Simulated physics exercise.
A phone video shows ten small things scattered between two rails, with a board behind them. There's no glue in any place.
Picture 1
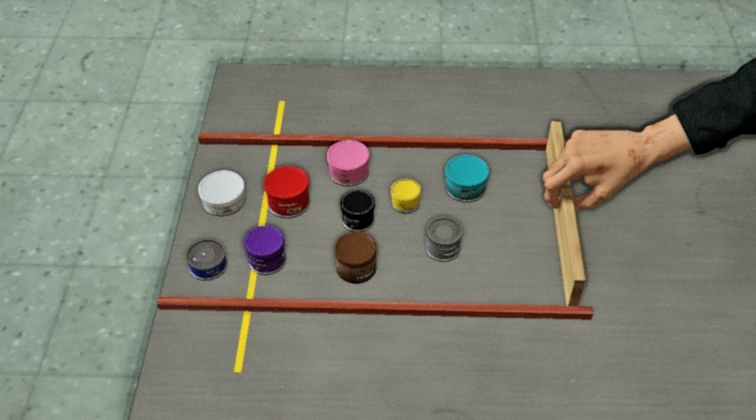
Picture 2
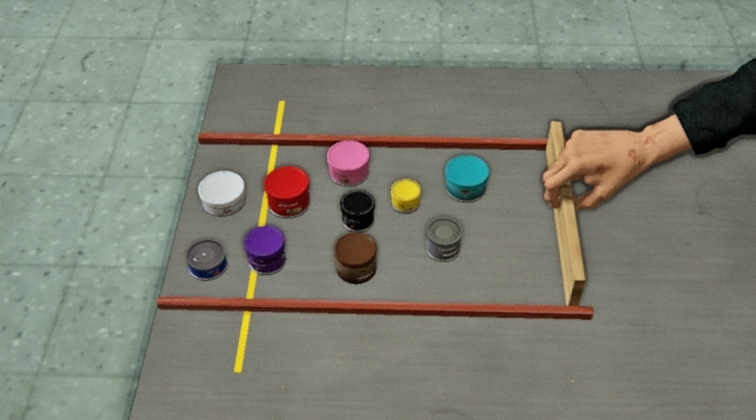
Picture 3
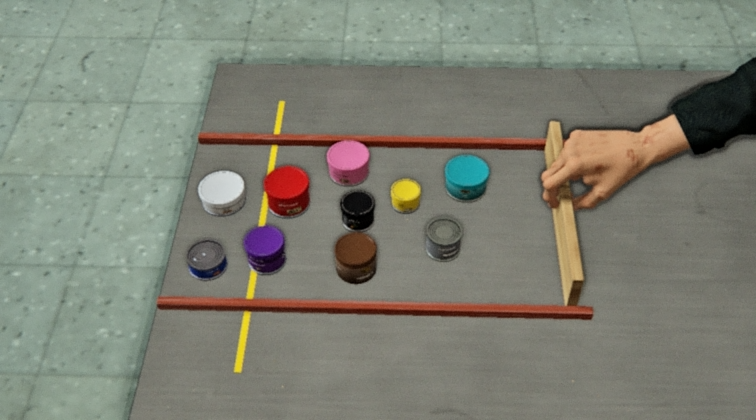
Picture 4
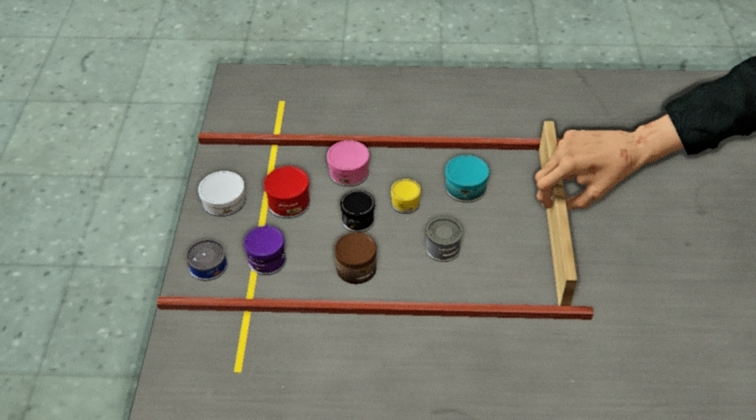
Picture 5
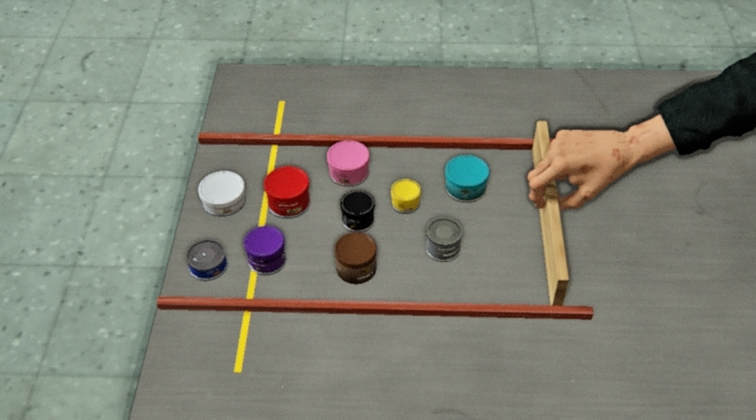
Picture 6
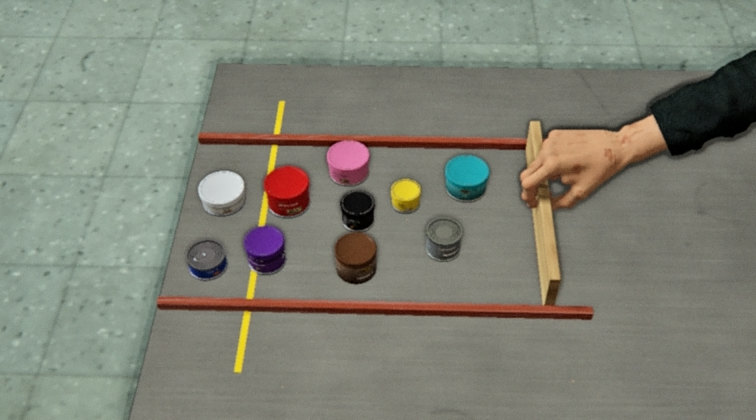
On a grey tabletop, a hand held a wooden board upright behind ten scattered little pots between two red rails, then slid it slightly left while the pots and yellow tape stayed still.
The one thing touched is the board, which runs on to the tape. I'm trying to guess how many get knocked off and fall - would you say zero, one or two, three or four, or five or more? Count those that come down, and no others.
One or two leave.
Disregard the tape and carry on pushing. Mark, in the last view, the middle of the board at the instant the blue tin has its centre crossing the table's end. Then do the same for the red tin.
Its middle is about (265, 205) and about (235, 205).
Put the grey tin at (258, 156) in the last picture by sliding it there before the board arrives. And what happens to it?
Here the grey tin stays aboard.
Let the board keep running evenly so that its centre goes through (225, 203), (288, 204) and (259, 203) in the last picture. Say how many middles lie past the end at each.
Per position: 4 / 0 / 2.
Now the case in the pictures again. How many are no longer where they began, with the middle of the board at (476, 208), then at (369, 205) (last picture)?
That gives 1 for the first and 6 for the second.
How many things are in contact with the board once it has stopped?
Counting them up gives 4.
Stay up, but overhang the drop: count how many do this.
Count of overhanging things: 1.
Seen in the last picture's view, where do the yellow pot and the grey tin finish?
Close to (250, 203); the other close to (238, 248).
A little later, none off yet; blue tin at rest near (207, 260); white tin at rest near (223, 194); purple pot at rest near (266, 250).
When it is over, the number that fall off is one or two; down, white tin.
